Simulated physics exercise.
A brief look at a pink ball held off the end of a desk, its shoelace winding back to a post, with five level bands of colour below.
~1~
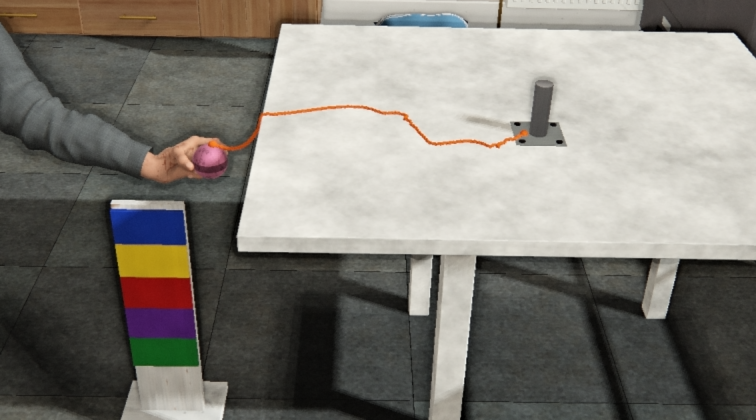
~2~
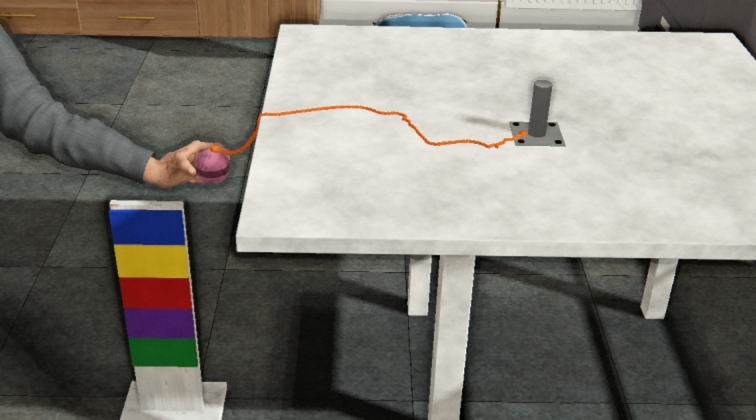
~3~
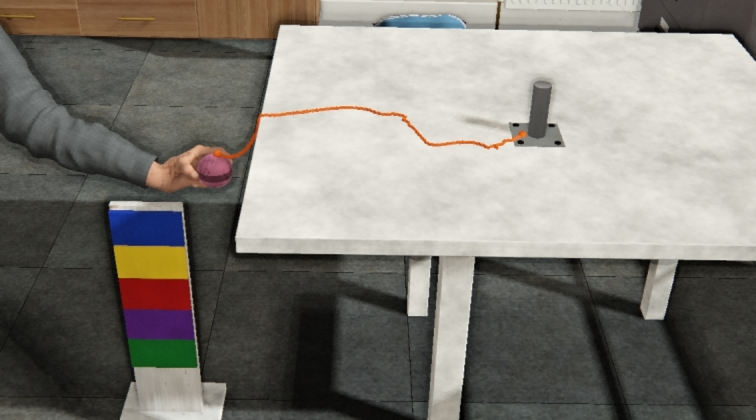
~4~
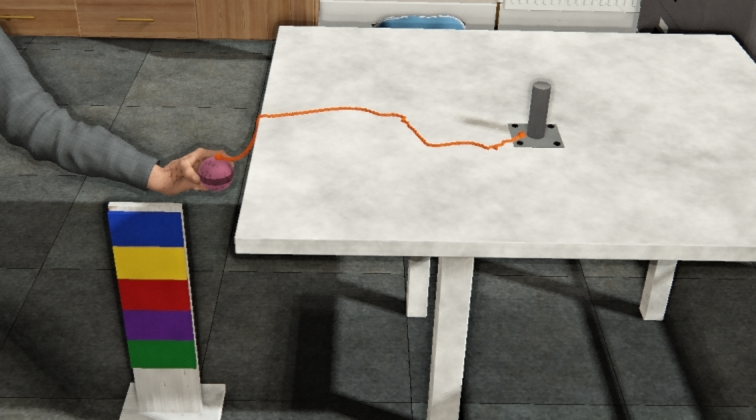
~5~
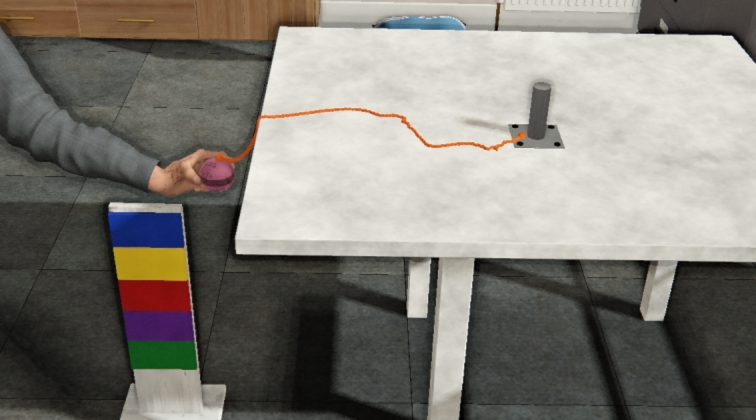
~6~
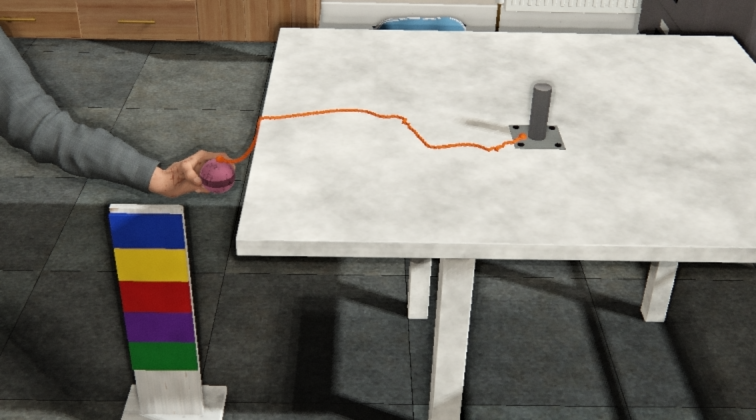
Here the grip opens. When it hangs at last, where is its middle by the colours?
By the colours, at yellow.
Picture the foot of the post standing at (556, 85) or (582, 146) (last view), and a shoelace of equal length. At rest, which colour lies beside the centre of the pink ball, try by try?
First try: Blue; second try: Blue.
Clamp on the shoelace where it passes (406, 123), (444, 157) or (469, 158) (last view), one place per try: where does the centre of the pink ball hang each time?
About (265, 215), (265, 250) and (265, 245).
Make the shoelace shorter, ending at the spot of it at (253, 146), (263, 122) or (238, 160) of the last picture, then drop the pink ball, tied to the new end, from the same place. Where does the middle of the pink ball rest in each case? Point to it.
Close to (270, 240) first, close to (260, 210) next, and close to (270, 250) last.
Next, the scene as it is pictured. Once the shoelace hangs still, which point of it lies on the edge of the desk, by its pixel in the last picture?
The bit in question sits close to (337, 111).
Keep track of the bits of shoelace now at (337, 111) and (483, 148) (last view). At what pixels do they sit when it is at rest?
I'd say about (260, 132) for one and about (455, 134) for the other.
Soon after, ball near (232, 260); level with yellow.
Then, ball near (295, 272); level with yellow.
Further on, ball near (263, 270); level with yellow.
At rest, ball near (262, 272); level with yellow. Its middle rests at the yellow band.
